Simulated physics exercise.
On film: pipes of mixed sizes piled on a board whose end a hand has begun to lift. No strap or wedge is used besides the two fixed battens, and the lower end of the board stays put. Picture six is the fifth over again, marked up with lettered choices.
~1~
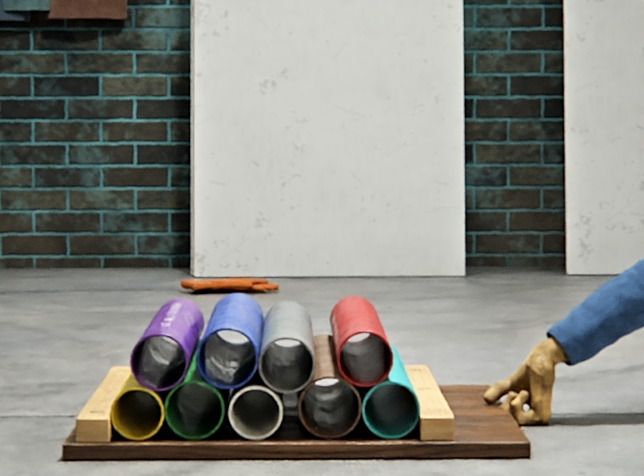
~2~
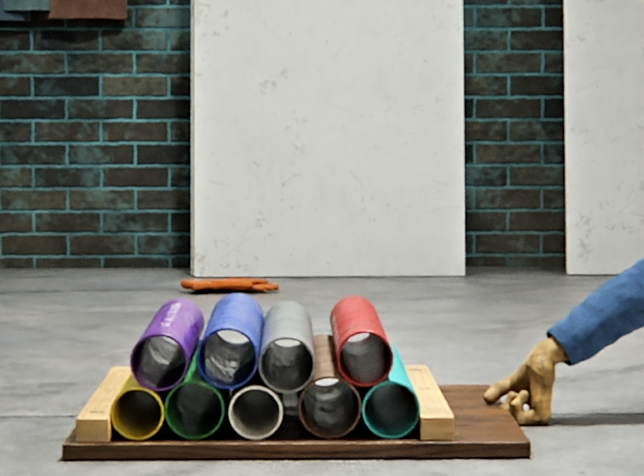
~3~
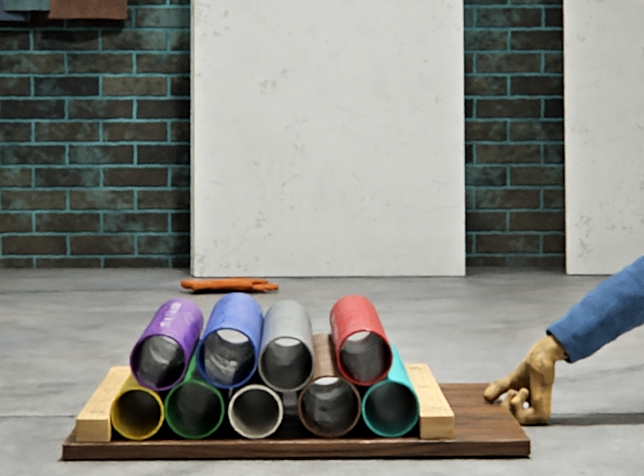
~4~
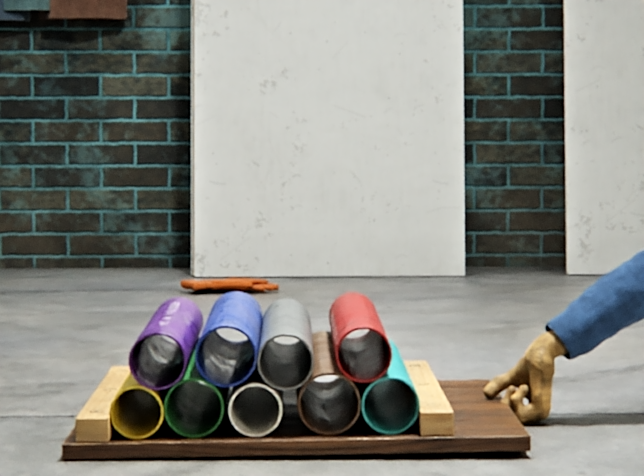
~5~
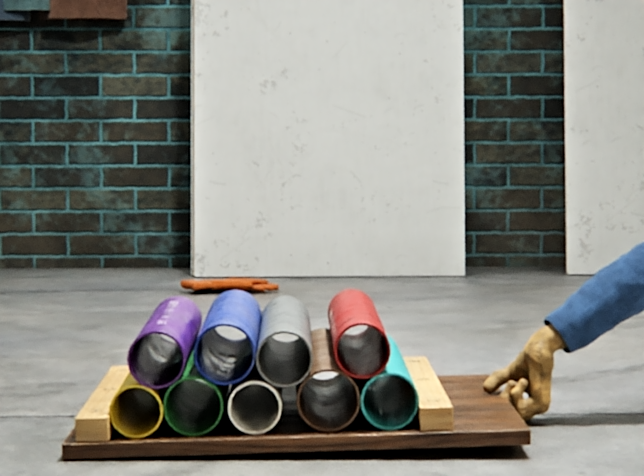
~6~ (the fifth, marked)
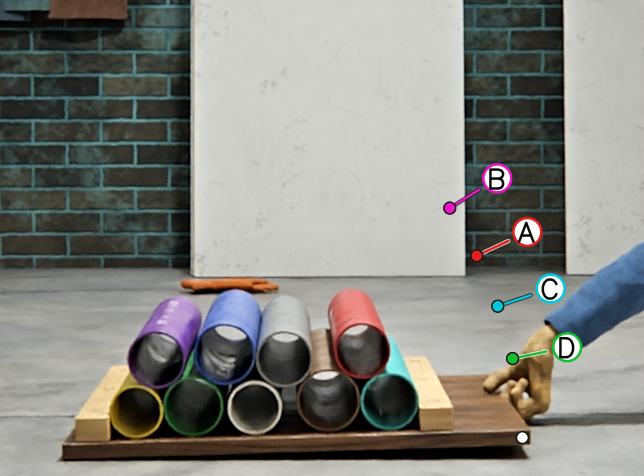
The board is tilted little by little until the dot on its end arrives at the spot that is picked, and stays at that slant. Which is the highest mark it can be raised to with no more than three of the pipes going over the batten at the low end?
The highest mark that will do is B.
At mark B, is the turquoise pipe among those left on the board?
Yes.
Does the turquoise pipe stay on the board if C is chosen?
Yes, with C.
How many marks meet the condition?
Four of them.
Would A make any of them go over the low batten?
At A: Yes.
On the marked copy, A at (477, 256); B at (449, 208); C at (498, 306); D at (512, 359); the white dot at (523, 438).
Following B. Soon after the start, board at 18°.
Later, board at 32°.
In the end, board at 32°, three over the low batten (grey, blue, purple).
As for the rest, A three over the low batten (grey, blue, purple); C two over the low batten (blue, purple); D none over the low batten.
